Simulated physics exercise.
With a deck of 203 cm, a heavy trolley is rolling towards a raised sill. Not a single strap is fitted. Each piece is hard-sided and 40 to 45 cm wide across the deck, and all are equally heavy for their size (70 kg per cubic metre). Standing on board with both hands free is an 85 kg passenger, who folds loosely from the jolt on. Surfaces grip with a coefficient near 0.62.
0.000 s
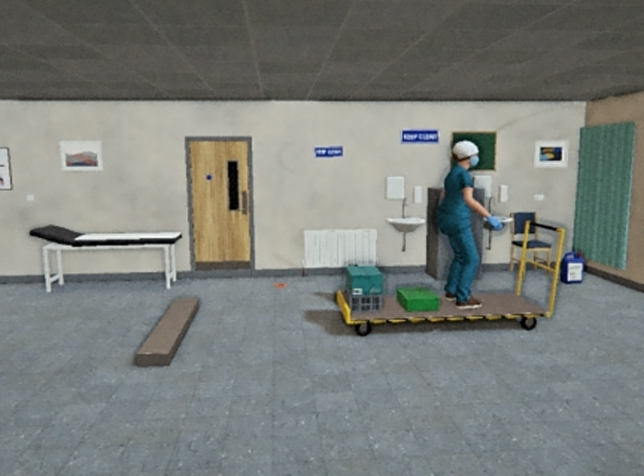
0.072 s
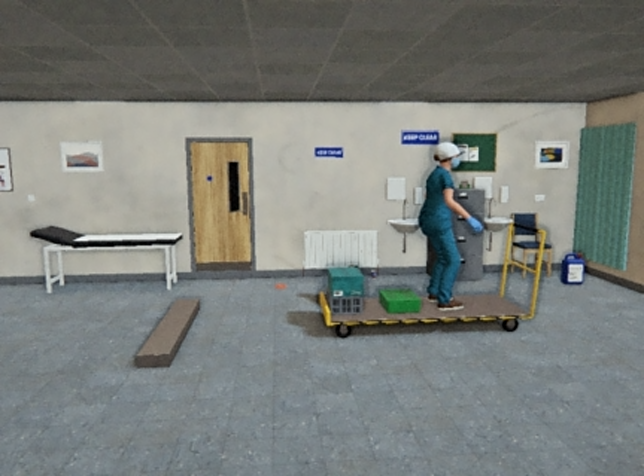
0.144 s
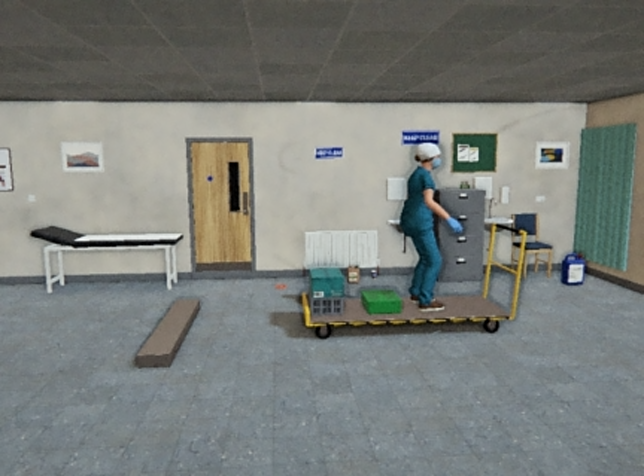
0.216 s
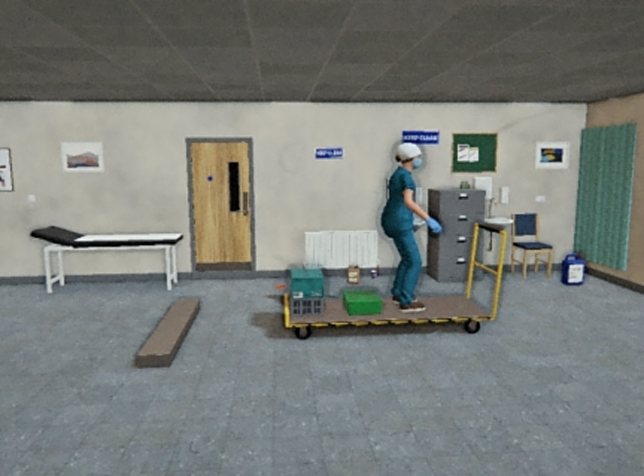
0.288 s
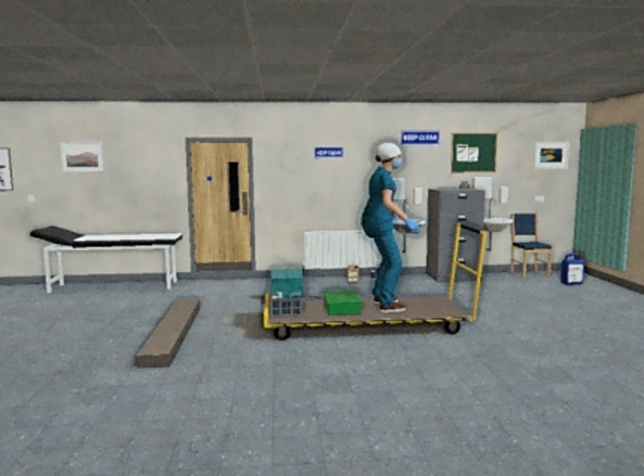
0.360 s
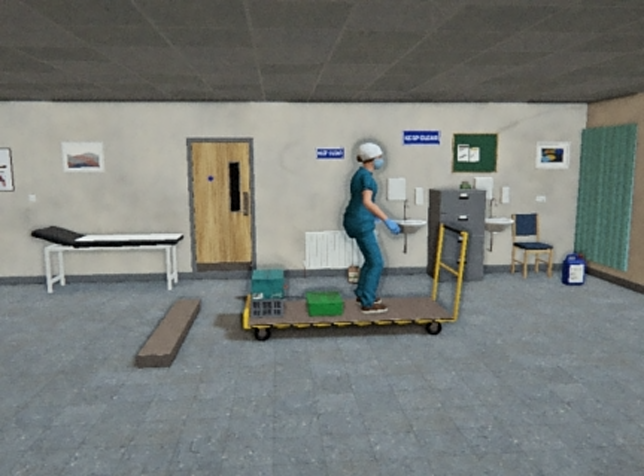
The footage shows a person in teal scrubs, a white head covering and blue gloves standing on a flat trolley beside green containers as it rolls steadily left across a clinic-like room, gradually revealing a grey filing cabinet behind.
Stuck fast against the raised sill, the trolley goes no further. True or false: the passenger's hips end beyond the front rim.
True.
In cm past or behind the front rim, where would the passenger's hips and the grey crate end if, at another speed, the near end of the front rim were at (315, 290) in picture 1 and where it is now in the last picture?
Both stay short of the rim: The hips by 10 cm and grey by 20 cm.
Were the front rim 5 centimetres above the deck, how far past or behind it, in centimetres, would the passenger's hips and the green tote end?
The hips would end 60 cm past the front rim, and the green item 60 cm behind it.
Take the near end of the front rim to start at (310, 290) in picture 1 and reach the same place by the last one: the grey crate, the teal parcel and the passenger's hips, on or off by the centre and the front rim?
Result: Grey safe; teal gone; hips safe.
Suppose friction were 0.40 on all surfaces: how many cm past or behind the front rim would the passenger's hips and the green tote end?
Hips 50 past, green 50 behind.
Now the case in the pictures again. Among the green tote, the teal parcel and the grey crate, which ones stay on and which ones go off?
Green: Still aboard; teal: No longer aboard; grey: Still aboard.
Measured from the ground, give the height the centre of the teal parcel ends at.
10 cm.
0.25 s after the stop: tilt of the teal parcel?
Its tilt is about 20°.
Impact comes at 0.61 s.
After 0.86 s the passenger's hips are 44 cm behind the rim, near (219, 250) in the last picture's view.
After 1.16 s the passenger's hips are 19 cm past the rim, near (158, 295) in the last picture's view.
After 1.61 s the passenger's hips are 52 cm past the rim, near (126, 323) in the last picture's view.
When all is still (2.6 s), past the rim, teal parcel and the passenger's hips; behind it, green tote and grey crate.
